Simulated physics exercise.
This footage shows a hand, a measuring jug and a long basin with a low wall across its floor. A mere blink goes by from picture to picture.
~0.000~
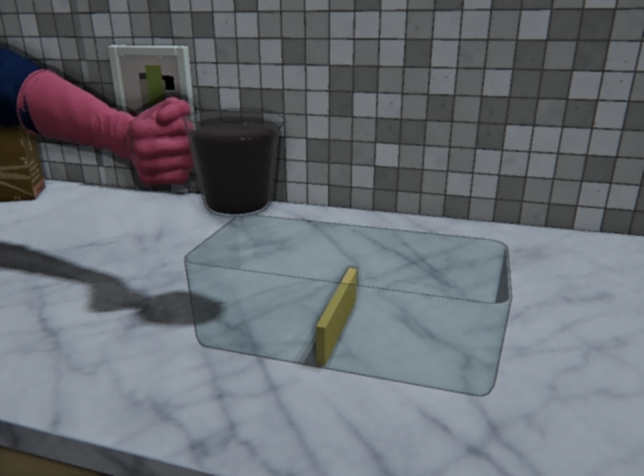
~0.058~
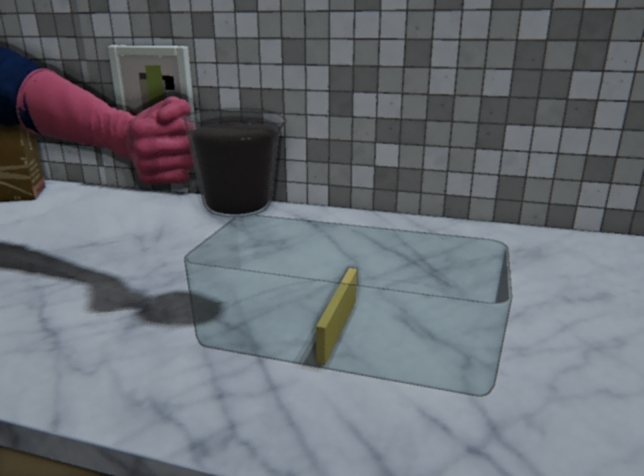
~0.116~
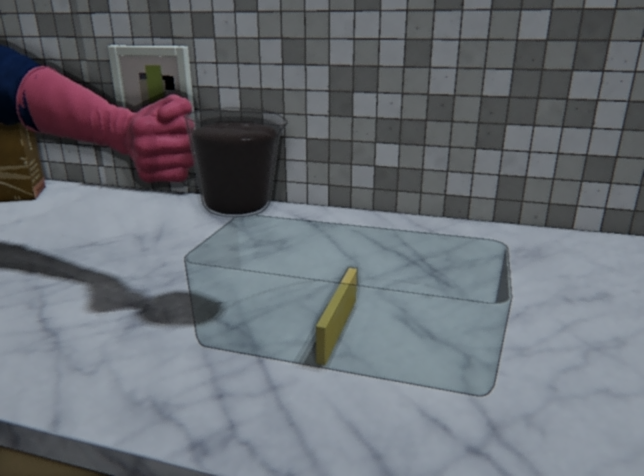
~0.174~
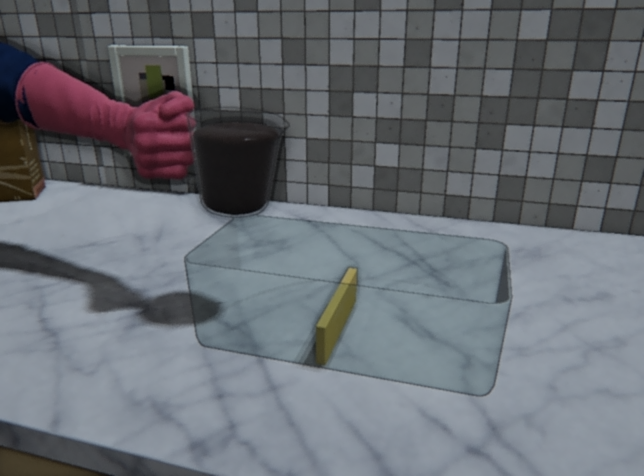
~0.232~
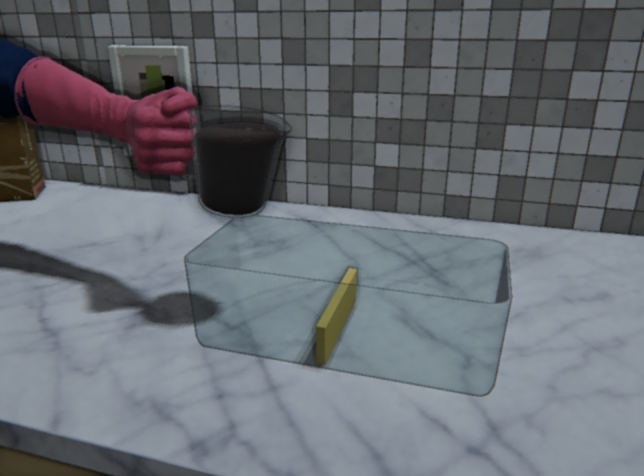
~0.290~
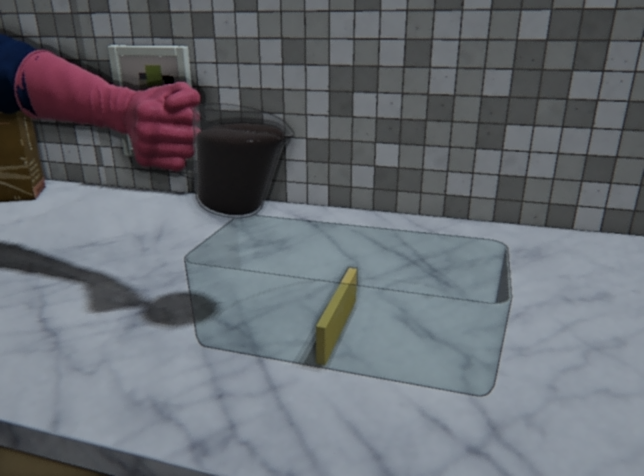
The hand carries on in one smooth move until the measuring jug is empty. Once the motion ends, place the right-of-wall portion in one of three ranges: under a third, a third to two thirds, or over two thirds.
After it calms, what's right of the wall is a middling share, one third to two thirds.
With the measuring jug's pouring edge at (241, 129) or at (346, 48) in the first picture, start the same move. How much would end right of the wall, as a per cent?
5 % and 95 %.
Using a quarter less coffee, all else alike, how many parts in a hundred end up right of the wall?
Roughly 30 in a hundred.
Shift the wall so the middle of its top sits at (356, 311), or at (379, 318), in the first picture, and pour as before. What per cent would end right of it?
Near 20 % and 10 %.
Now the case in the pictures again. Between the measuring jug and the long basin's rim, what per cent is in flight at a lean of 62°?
15 per cent.
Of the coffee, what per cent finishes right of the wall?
That works out to roughly 50 percent.
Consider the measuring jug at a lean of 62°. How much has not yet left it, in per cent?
Roughly 75 percent.
A moment on, the measuring jug is tipped part way and 77 per cent is still to pour, 1 is left of the wall and 7 right of it.
Next, the measuring jug is tipped on its side and 26 per cent is still to pour, 17 is left of the wall and 44 right of it.
Then the measuring jug is tipped on its side and 2 per cent is still to pour, 45 is left of the wall and 51 right of it.
Later the measuring jug is tipped on its side and 0 per cent is still to pour, 49 is left of the wall and 51 right of it.
At rest 49 per cent lies left of the wall, 51 right of it and 0 outside.
